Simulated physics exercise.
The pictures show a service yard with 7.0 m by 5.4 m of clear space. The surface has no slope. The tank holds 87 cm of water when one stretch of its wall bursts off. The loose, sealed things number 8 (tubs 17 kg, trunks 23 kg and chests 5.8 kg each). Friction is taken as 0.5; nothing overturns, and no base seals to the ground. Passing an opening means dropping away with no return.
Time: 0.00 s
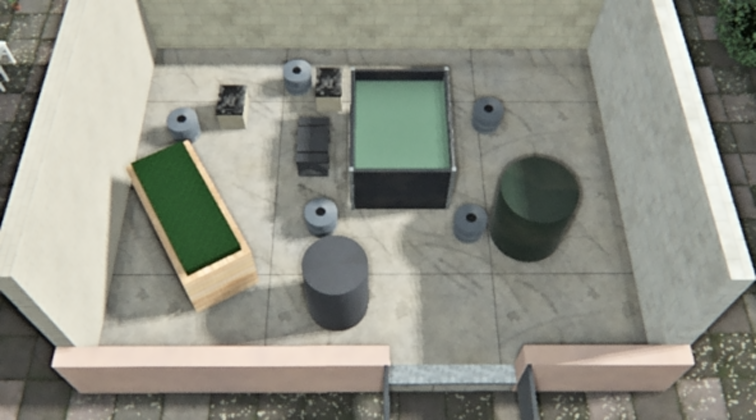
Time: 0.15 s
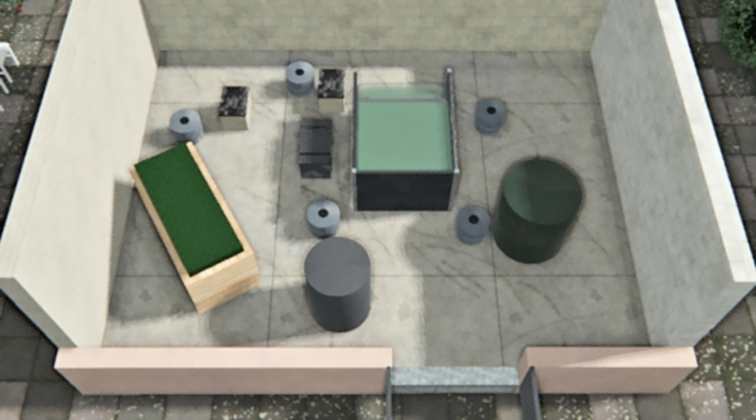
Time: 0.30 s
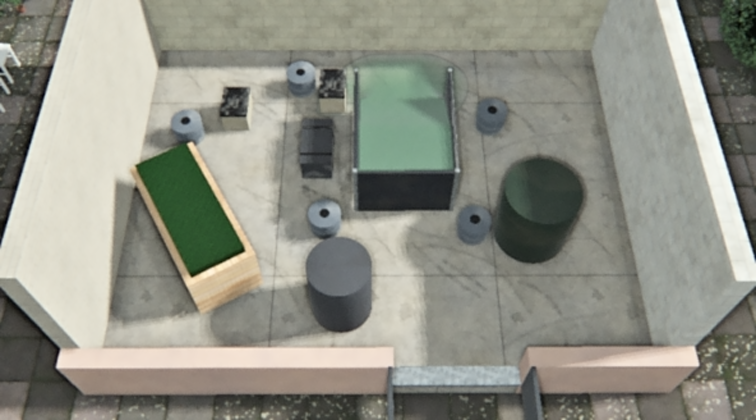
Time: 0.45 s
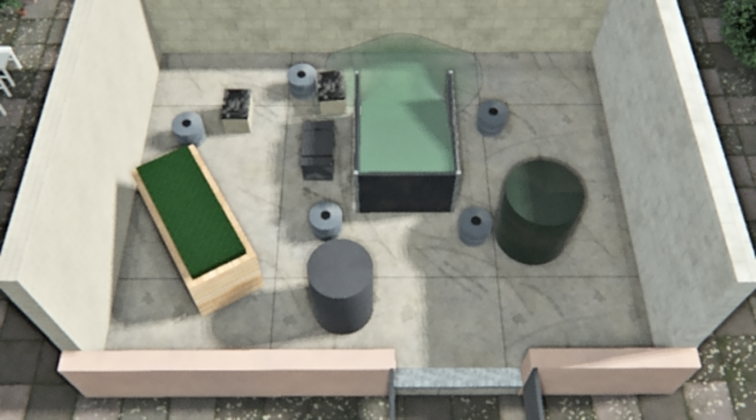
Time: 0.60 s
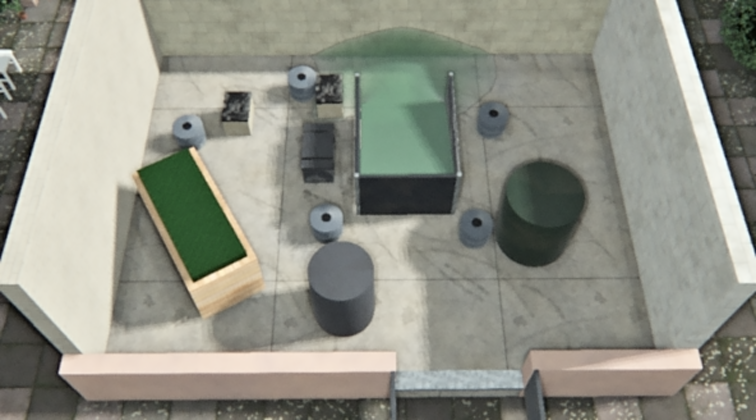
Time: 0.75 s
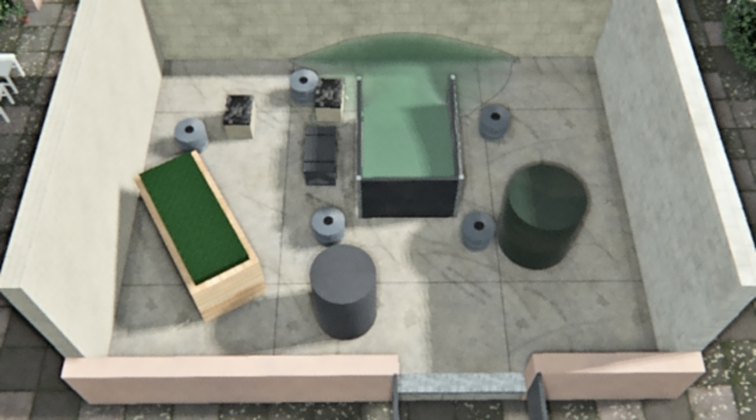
Green water poured out through the open back of a dark rectangular tank and spread in a widening fan to the rear wall, while the scattered containers around it stayed almost still.
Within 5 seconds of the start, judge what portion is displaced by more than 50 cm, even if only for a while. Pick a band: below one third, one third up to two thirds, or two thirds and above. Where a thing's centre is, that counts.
The share is one third up to two thirds.
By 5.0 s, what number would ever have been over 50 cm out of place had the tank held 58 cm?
With that change, 2 of them.
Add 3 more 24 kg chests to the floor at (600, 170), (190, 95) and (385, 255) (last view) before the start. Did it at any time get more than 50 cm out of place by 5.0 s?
Taking them one by one: It goes beyond, then it goes beyond, then it stays within.
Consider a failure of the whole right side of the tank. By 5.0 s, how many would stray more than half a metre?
That gives 4 of them.
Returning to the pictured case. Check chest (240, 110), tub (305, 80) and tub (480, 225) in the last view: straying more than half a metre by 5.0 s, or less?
In order: Farther, farther and not as far.
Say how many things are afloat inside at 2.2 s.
Then: 0.
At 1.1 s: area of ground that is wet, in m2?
About 7.5 m2.
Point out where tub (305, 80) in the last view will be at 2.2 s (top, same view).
My estimate: Around (285, 114).
After 1.1 s 0 of 8 are over 50 cm from their spots; 0 afloat.
After 2.2 s 1 of 8 are over 50 cm from their spots; 0 afloat.
After 3.5 s 3 of 8 are over 50 cm from their spots; 2 afloat.
After 5.0 s 3 of 8 are over 50 cm from their spots, and 3 have been at some point; 2 afloat.
